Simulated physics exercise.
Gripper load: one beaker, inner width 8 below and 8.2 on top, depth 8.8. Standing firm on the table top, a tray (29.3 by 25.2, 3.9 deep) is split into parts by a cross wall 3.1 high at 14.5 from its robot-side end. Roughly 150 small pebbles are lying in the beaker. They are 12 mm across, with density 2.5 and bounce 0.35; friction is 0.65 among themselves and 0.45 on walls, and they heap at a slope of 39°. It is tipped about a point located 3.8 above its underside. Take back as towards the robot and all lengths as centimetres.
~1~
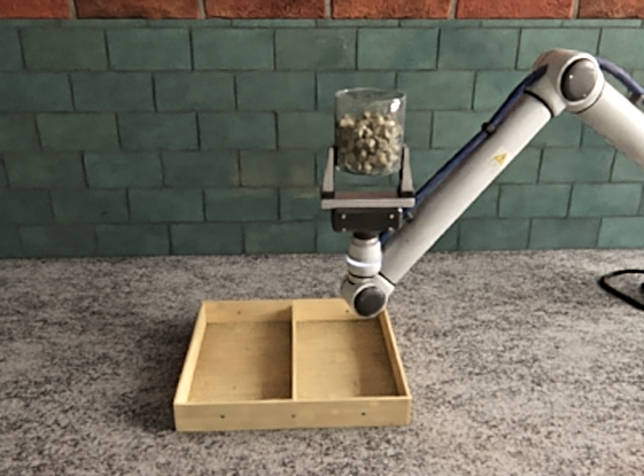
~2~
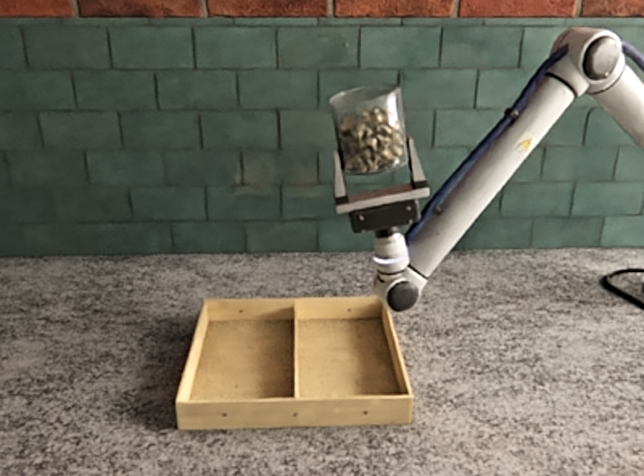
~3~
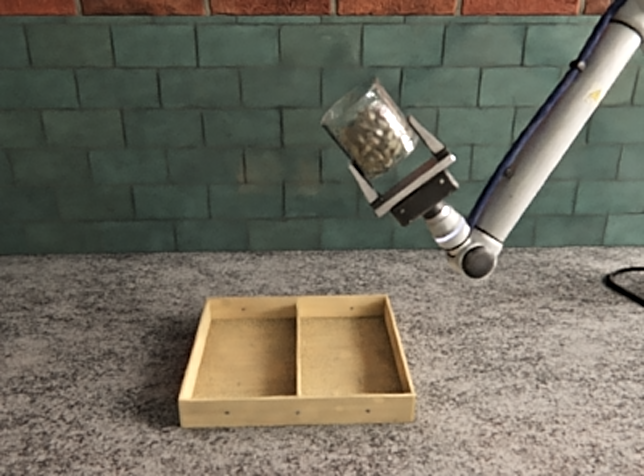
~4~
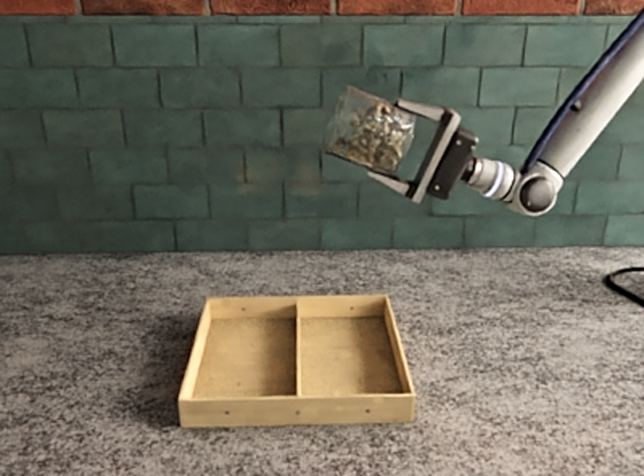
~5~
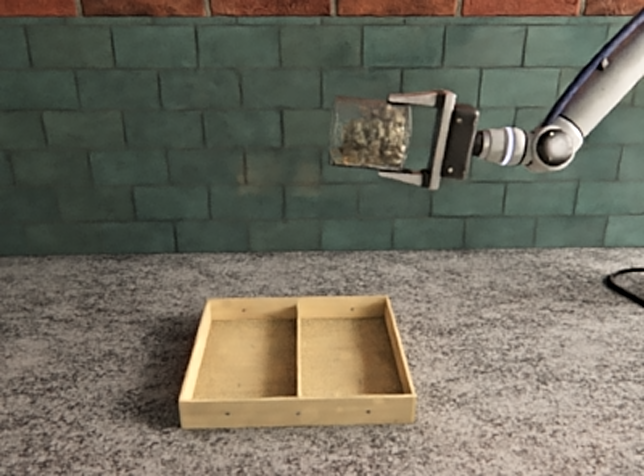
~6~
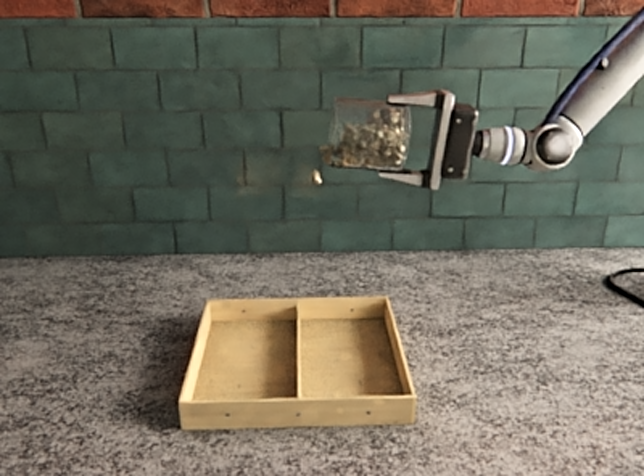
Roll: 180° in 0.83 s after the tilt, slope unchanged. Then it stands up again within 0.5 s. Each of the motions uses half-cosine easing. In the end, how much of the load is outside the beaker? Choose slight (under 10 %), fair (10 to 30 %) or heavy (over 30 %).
Fair, 10 to 30 %.
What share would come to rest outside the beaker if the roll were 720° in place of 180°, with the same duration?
Roughly 20 percent, then.
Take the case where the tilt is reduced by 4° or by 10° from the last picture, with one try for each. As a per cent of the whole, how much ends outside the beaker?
Roughly 10 and 5 per cent.
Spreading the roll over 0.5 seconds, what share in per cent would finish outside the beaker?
I'd expect approximately 15 per cent then.
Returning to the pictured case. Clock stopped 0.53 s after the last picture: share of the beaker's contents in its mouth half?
Mouth-half fraction: Approx. 35 %.
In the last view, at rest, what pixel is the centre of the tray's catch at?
Middle: Close to (261, 371).
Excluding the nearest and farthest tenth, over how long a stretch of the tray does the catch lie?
Spread length: Close to 26 cm.
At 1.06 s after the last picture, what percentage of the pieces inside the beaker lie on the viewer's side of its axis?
That comes to around 65 per cent.
Then, 0.53 s on, tipped 85°, highest piece 38 above the table; 141 in the beaker, 5 in the far-side part, 3 in the robot-side part, 5 in flight or on a rim.
Then, 1.06 s on, tipped 47°, highest piece 38 above the table; 132 in the beaker, 15 in the far-side part, 7 in the robot-side part.
Then, 1.53 s on, upright, highest piece 39 above the table; 132 in the beaker, 15 in the far-side part, 7 in the robot-side part.
Then, 2.23 s on, upright, highest piece 39 above the table; 132 in the beaker, 15 in the far-side part, 7 in the robot-side part.
In the end, 132 in the beaker, 15 in the far-side part, 7 in the robot-side part. That is 14 % outside the beaker.
